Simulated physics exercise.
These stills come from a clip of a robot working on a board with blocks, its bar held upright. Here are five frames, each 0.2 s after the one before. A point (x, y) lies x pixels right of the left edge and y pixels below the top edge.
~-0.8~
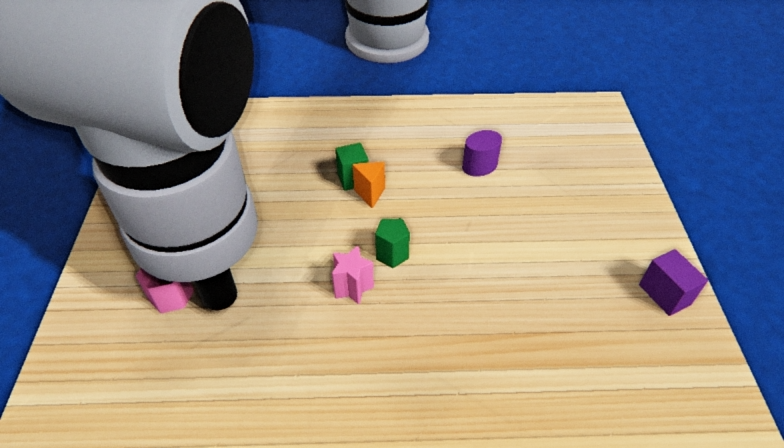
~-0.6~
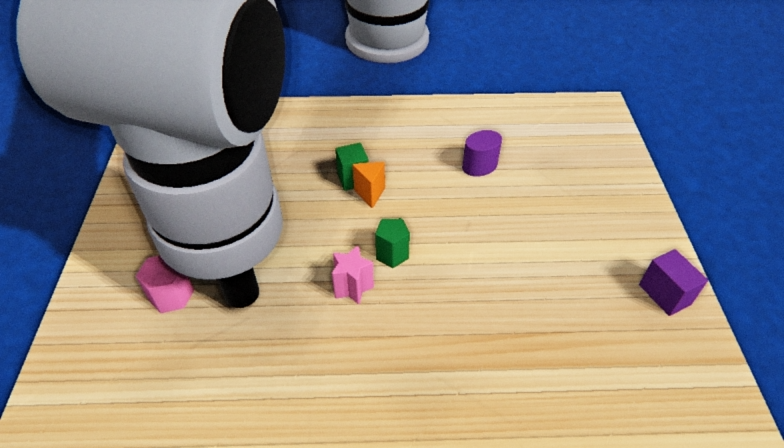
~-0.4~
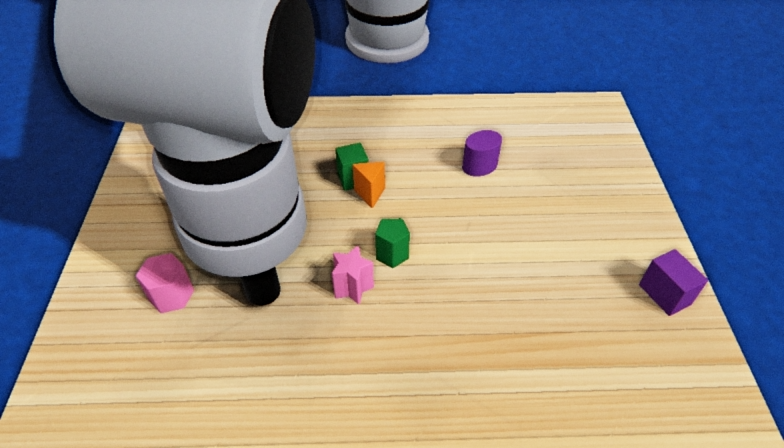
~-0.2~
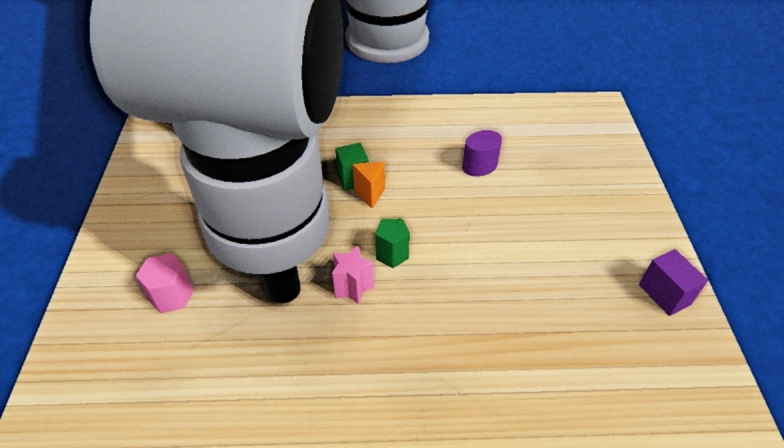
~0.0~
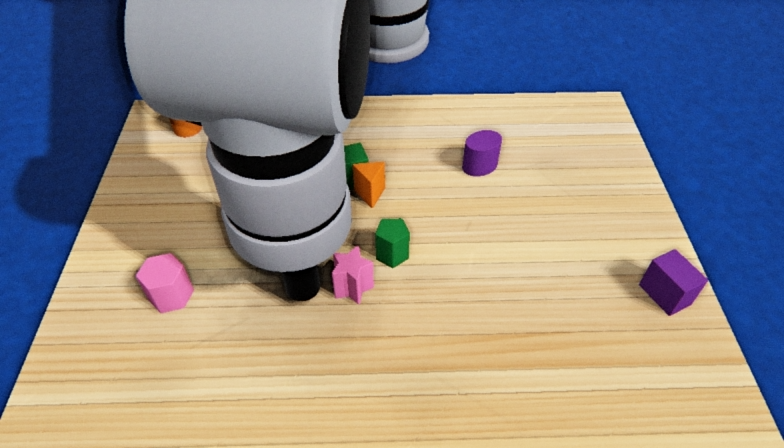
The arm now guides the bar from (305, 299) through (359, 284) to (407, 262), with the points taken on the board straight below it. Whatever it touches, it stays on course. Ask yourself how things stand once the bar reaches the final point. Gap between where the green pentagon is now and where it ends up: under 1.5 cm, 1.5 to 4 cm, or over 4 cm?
Displacement: 1.5 to 4 cm.
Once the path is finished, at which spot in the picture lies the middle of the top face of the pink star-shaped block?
Located at (437, 245).
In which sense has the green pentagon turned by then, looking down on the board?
Counter-clockwise, from overhead.
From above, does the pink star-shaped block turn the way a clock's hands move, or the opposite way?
From above, it looks like the pink star-shaped block goes clockwise.
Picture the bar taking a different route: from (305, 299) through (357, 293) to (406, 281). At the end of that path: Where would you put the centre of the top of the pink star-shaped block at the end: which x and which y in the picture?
Just about (436, 247).
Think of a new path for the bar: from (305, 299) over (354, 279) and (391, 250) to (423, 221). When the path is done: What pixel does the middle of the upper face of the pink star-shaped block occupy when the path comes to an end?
It sits at (403, 251).
On the path given first. One third of the way, bar at (341, 279); pink star-shaped block at (371, 259).
Two thirds of the way, bar at (377, 266); pink star-shaped block at (408, 250); green pentagon at (405, 223), turned 45° anticlockwise.
At the end, bar at (407, 251); pink star-shaped block at (437, 245), turned 20° clockwise; green pentagon at (414, 213), turned 75° anticlockwise.
